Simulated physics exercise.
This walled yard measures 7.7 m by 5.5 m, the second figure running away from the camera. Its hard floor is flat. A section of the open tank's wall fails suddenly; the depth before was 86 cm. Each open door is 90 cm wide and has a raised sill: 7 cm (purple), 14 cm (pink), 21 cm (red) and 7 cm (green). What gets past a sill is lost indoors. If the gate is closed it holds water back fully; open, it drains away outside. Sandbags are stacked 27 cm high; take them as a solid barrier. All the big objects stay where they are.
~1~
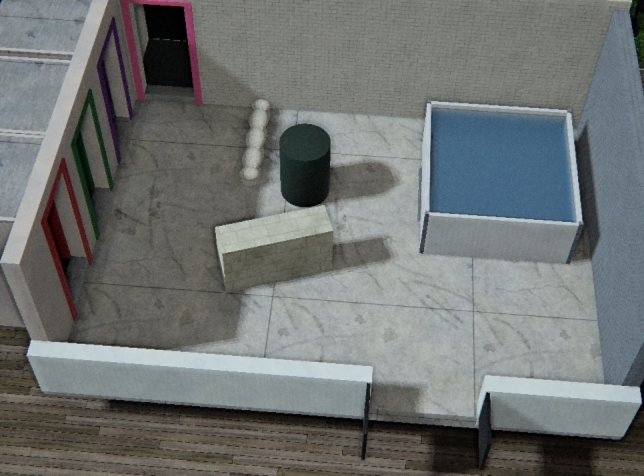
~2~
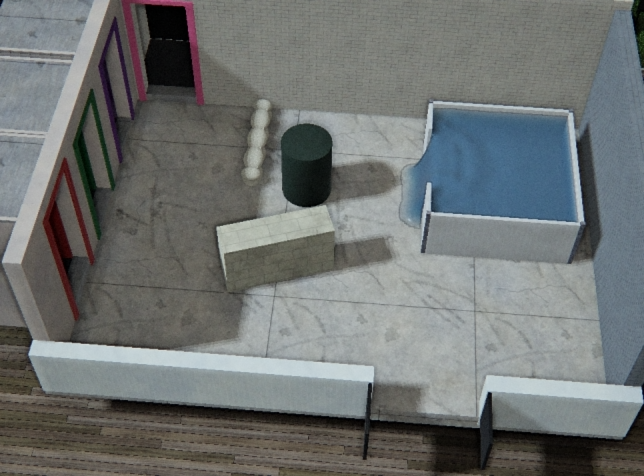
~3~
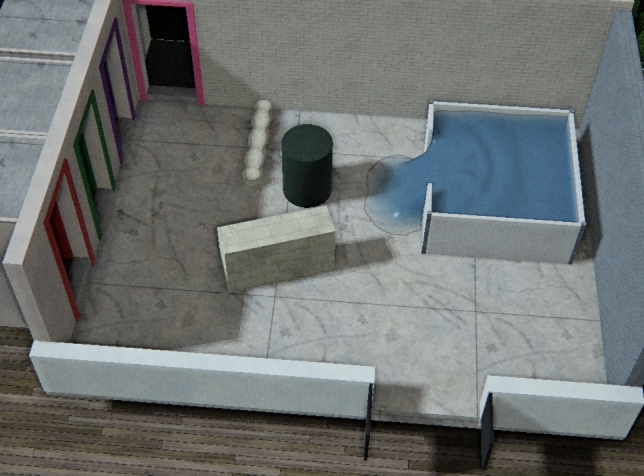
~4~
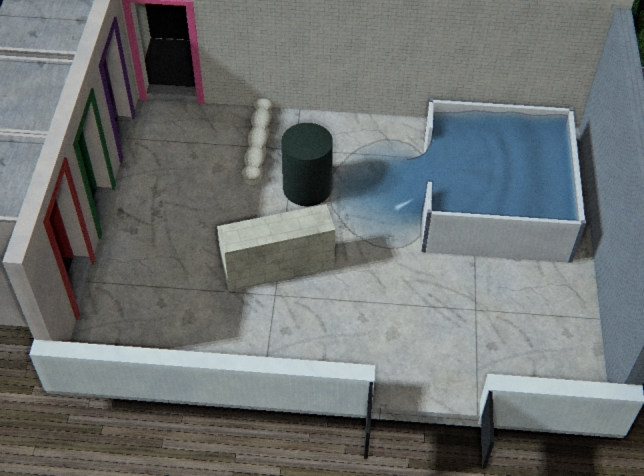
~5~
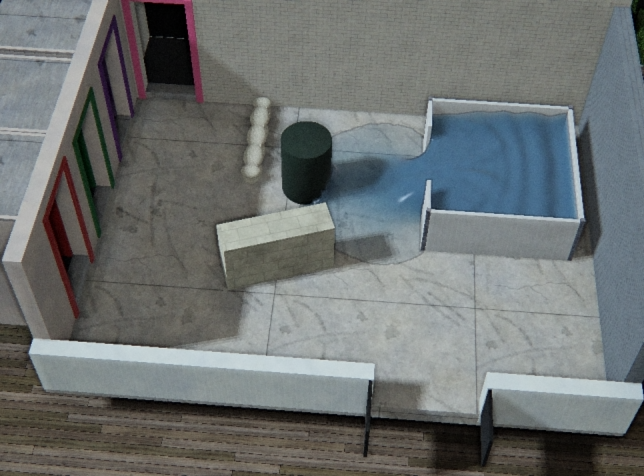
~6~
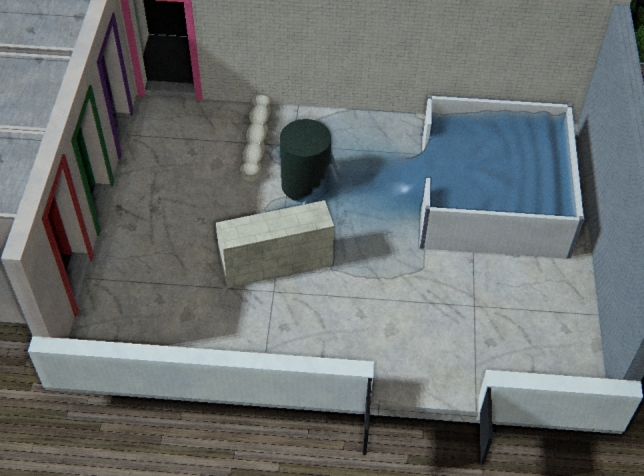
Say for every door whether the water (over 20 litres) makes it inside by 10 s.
The water let in: At the purple door it exceeds the limit; at the pink door it does not reach the limit; at the red door it stays under the limit; at the green door it passes the limit.
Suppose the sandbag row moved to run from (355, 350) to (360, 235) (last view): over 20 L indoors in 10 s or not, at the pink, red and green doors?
Against that limit: Pink over, red below, green above.
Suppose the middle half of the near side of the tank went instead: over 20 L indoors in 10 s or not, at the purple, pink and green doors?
Against that limit: Purple under, pink below, green below.
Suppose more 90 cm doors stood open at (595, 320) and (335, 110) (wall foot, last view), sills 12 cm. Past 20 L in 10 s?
In that order: Below, past it.
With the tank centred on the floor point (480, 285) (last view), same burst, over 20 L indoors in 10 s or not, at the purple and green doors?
Against that limit: Purple past it, green over.
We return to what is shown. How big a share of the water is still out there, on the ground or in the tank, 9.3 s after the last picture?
Roughly 86 in a hundred.
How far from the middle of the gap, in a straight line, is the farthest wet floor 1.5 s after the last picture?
Roughly 6.2 m.
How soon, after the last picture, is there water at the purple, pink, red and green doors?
Arrival: Purple 1.6 s, pink 0.9 s, red 1.0 s, green 1.1 s.
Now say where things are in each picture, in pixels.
The first frame shows still water, 86 cm deep, in the open tank at (501, 164).
In the second frame, water pours out at (428, 181) and has run 0.7 m, to (411, 223); typically 13 cm deep outside, 86 cm at the open tank's back.
In the third frame, the front is at (371, 212), 1.0 m from the gap at (428, 183); 1.2 m2 of floor is under water; 86 cm left at the back of the open tank.
In the fourth frame, the front is at (335, 199), 1.5 m from the gap at (428, 182); 2.5 m2 of floor is under water; 86 cm left at the back of the open tank.
In the fifth frame, water pours out at (428, 181) and has run 2.0 m, to a hidden place; typically 7 cm deep outside, 81 cm at the open tank's back.
In the sixth frame, the front is at (276, 153), 2.6 m from the gap at (427, 178); 5.9 m2 of floor is under water; 72 cm left at the back of the open tank.
Then, 0.7 s after the last picture water covers 25 % of the floor and is deepest (57 cm) near (290, 108); purple door not reached, pink door not reached, red door not reached, green door not reached.
Then, 1.5 s after the last picture water covers 50 % of the floor and is deepest (48 cm) near (310, 110); purple door not reached, pink door 5 cm at the sill, 0 L in, red door 18 cm at the sill, 0 L in, green door 12 cm at the sill, 1 L in.
Then, 2.8 s after the last picture water covers 70 % of the floor and is deepest (34 cm) near (321, 110); purple door 15 cm at the sill, 17 L in, pink door 6 cm at the sill, 0 L in, red door 18 cm at the sill, 2 L in, green door 20 cm at the sill, 127 L in.
Then, 5.3 s after the last picture water covers 90 % of the floor and is deepest (24 cm) near (62, 365); purple door 11 cm at the sill, 37 L in, pink door 7 cm at the sill, 0 L in, red door 16 cm at the sill, 2 L in, green door 16 cm at the sill, 235 L in.
Then, 9.3 s after the last picture water covers 95 % of the floor and is deepest (20 cm) near (539, 276); purple door 12 cm at the sill, 57 L in, pink door 10 cm at the sill, 0 L in, red door 10 cm at the sill, 2 L in, green door 13 cm at the sill, 326 L in.
